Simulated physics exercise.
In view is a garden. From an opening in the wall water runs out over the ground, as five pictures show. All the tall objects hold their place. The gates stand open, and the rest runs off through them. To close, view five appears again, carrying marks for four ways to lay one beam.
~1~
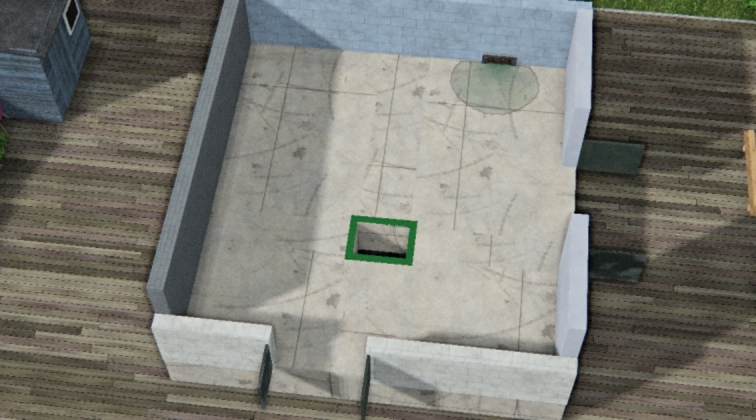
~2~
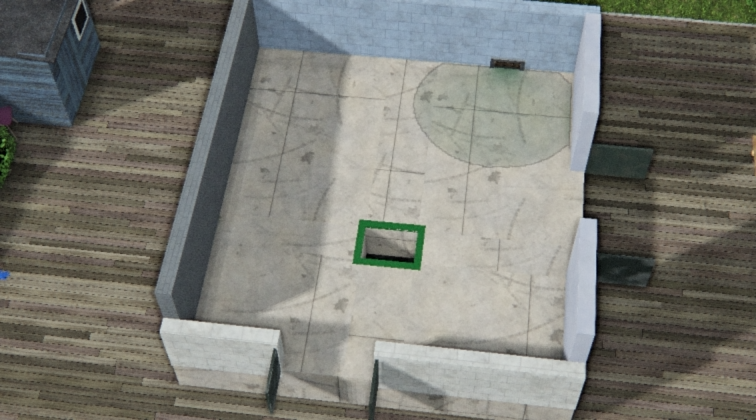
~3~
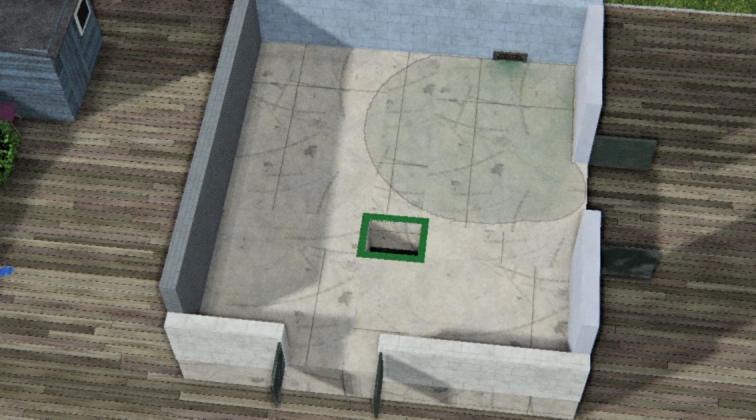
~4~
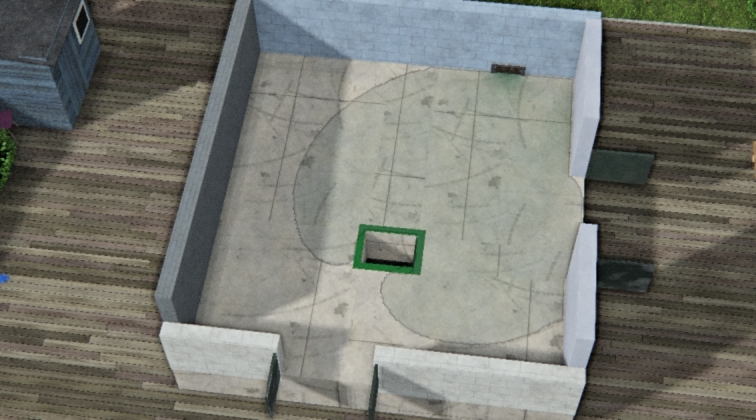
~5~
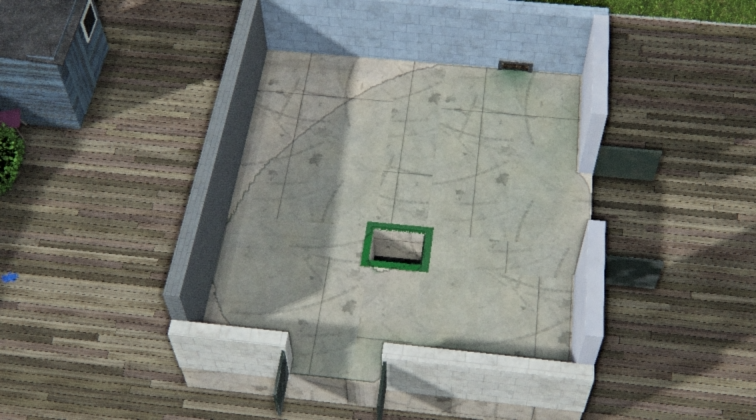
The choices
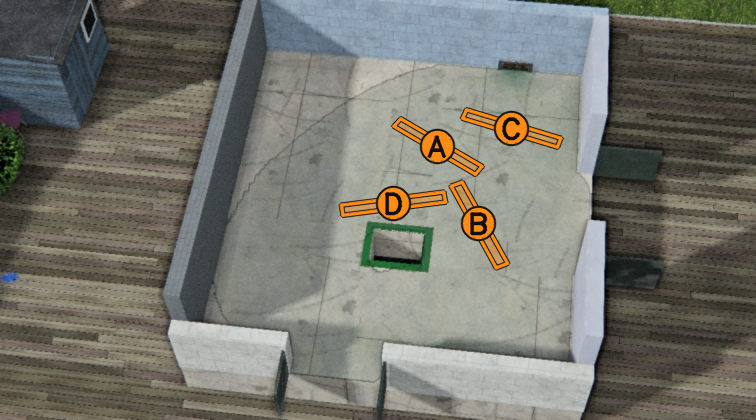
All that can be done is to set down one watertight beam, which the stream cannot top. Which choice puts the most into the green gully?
The best position is B.
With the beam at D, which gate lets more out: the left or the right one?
The left one.
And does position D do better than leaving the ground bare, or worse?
It is worse.
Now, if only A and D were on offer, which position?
That would be D.
On the marked copy, A from (397, 122) to (478, 170); B from (456, 184) to (501, 265); C from (464, 114) to (559, 142); D from (342, 210) to (444, 197).
With A, about 6 % of the stream runs into the green gully, about 94 % out by the gates.
With B, about 18 % of the stream runs into the green gully, about 82 % out by the gates.
With C, about 8 % of the stream runs into the green gully, about 90 % out by the gates.
With D, about 9 % of the stream runs into the green gully, about 90 % out by the gates.
